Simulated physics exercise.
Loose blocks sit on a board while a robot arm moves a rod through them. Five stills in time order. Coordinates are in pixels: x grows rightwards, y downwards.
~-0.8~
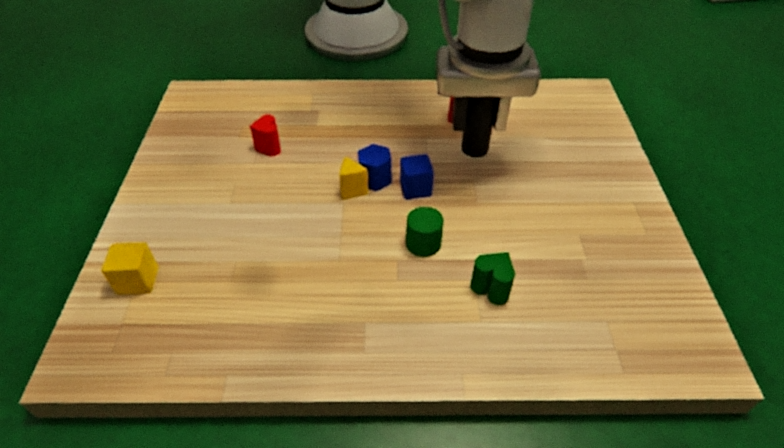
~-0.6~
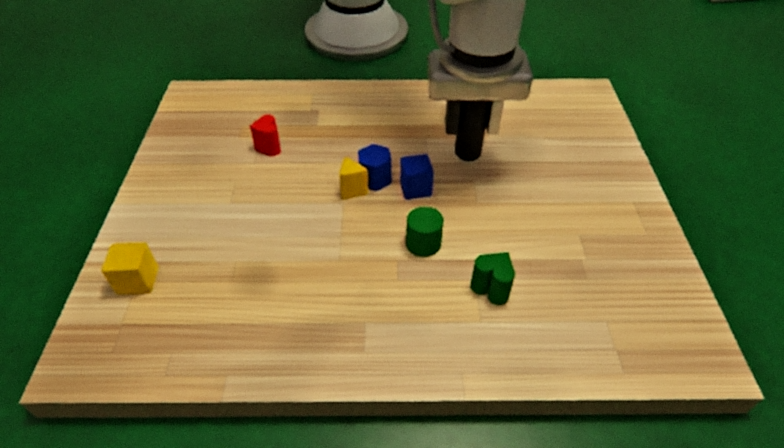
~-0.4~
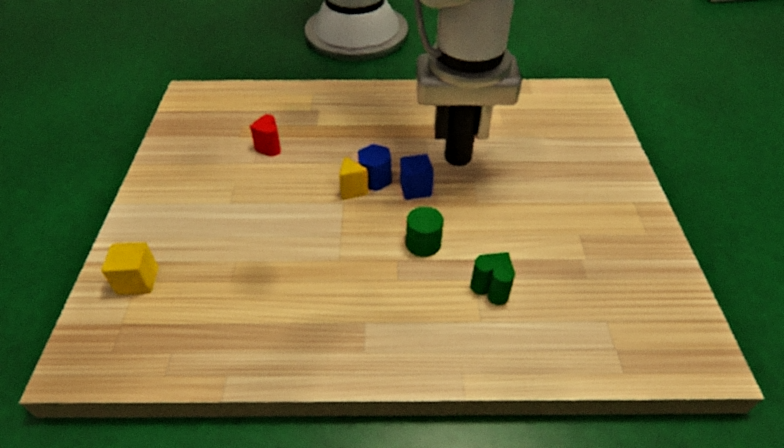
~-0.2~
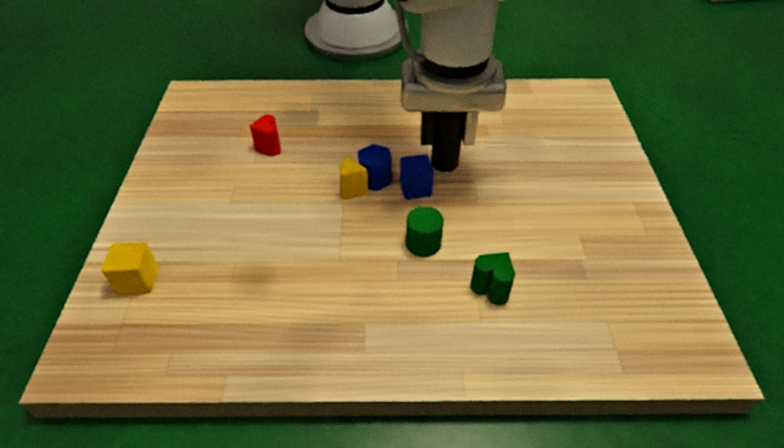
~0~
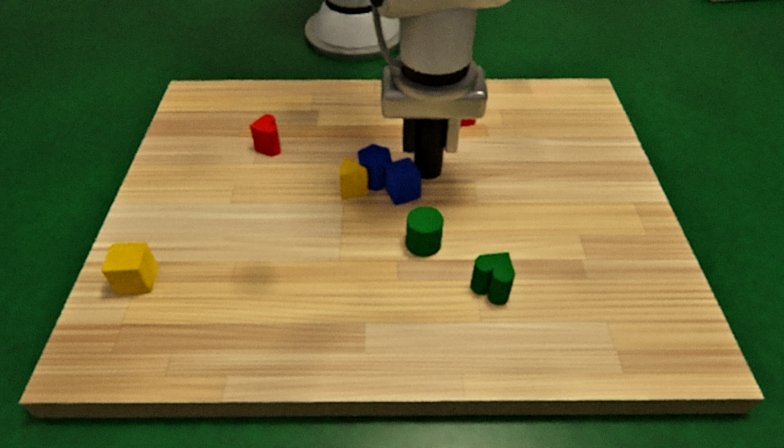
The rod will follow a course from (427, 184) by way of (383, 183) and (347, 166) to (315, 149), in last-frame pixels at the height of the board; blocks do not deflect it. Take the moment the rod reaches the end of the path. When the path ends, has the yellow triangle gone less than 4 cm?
Yes, it checks out.
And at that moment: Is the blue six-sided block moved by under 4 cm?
It seems not.
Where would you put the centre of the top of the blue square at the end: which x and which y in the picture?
Top centre: (375, 177).
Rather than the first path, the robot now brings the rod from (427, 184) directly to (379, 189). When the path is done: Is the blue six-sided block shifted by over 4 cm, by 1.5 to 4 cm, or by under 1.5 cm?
I reckon it covers between 1.5 and 4 cm.
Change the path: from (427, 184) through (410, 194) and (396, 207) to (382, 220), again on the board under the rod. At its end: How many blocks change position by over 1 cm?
Once the path ends, one block will have shifted.
What follows on the original path. One third of the way, rod (383, 170); yellow triangle (348, 167); blue six-sided block (354, 149), turned 15° clockwise; blue square (375, 177), turned 45° anticlockwise.
Two thirds of the way, rod (346, 153); yellow triangle (348, 167); blue six-sided block (318, 134), turned 20° clockwise; blue square (375, 177), turned 45° anticlockwise.
At the end, rod (313, 136); red heart (257, 123); yellow triangle (348, 167); blue six-sided block (283, 121); blue square (375, 177), turned 45° anticlockwise.
